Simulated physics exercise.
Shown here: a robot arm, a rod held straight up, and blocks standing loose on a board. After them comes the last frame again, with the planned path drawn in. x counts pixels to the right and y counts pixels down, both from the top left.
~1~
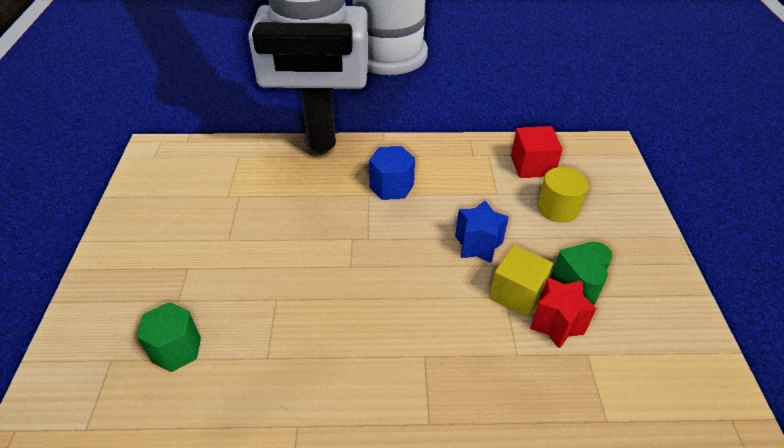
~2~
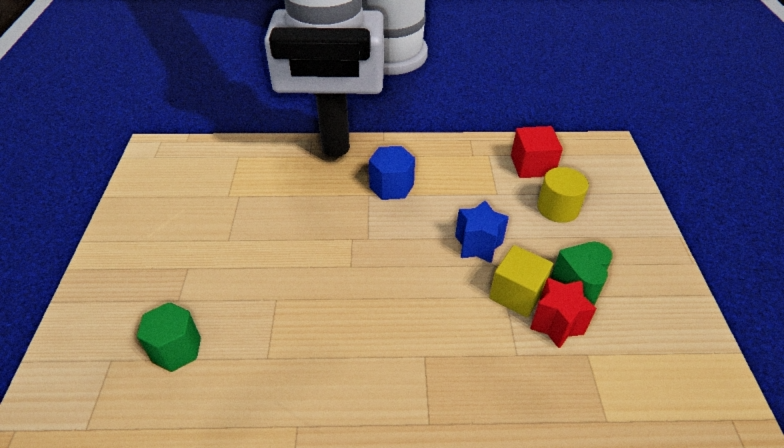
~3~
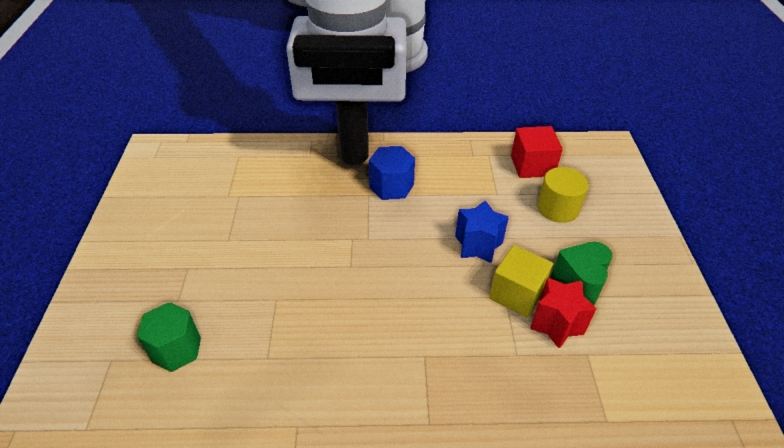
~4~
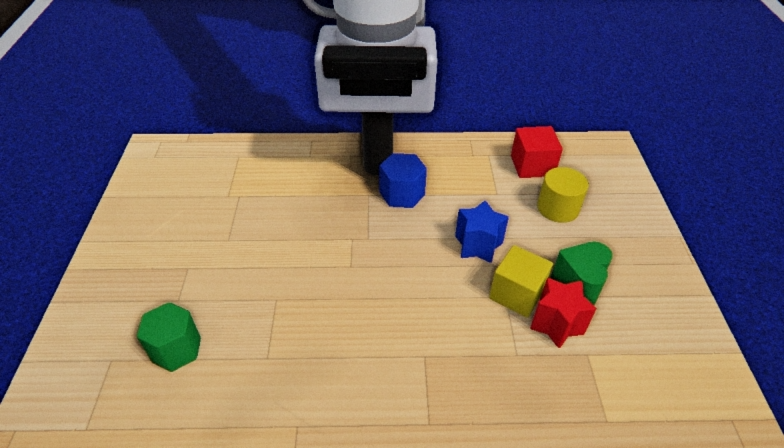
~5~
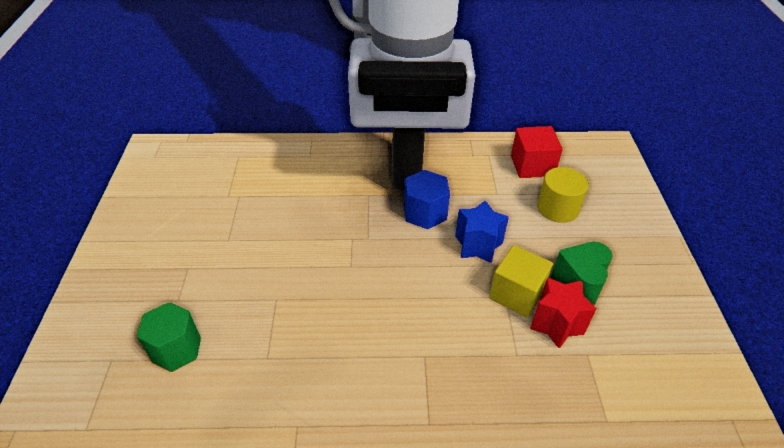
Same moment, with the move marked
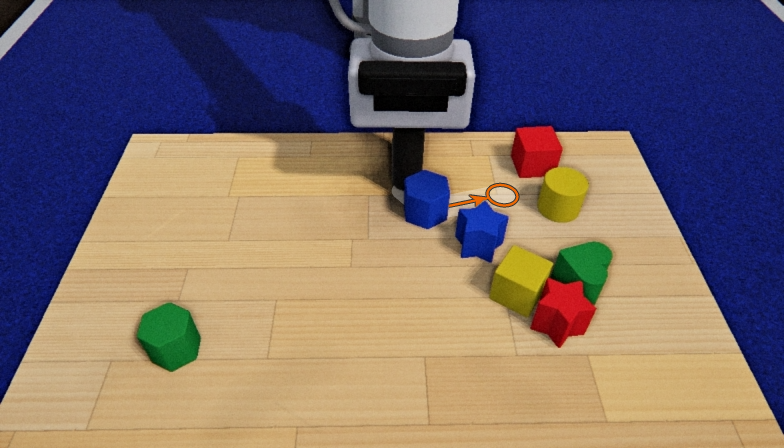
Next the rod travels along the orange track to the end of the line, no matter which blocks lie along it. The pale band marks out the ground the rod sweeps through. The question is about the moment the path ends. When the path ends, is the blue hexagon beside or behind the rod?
It seems so.
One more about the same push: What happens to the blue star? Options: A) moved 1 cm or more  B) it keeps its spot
Option A.
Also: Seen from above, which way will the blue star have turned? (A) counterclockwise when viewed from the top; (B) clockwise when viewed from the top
My pick is A.
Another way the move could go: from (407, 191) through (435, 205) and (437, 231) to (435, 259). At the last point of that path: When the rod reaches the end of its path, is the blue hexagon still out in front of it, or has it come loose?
I'd say the blue hexagon is still out in front of the rod at the end.
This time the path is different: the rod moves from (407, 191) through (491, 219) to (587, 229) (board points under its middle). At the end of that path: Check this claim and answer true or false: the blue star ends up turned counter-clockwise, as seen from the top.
This is true.
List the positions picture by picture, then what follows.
In the first picture, lower end of the rod at (322, 143), tops of blocks, blue hexagon at (392, 158), blue star at (483, 218), red four-sided block at (539, 138).
In the second picture, rod at (336, 148), blocks as before.
In the third picture, rod at (355, 156), blocks as before.
In the fourth picture, rod at (378, 167), blue hexagon at (403, 166).
In the fifth picture, rod at (407, 182), blue hexagon at (427, 185), blue star at (483, 218), red four-sided block at (539, 138).
The drawn path runs from (407, 191) by way of (434, 206) and (469, 202) to (502, 195).
What follows on the original path. One third of the way, rod at (436, 197); blue hexagon at (448, 205), turned 25° clockwise; blue star at (490, 224), turned 25° anticlockwise.
Two thirds of the way, rod at (471, 192); blue hexagon at (450, 206), turned 30° clockwise; blue star at (490, 224), turned 25° anticlockwise.
At the end, rod at (504, 186); blue hexagon at (450, 206), turned 30° clockwise; blue star at (490, 224), turned 25° anticlockwise; red four-sided block not moved.
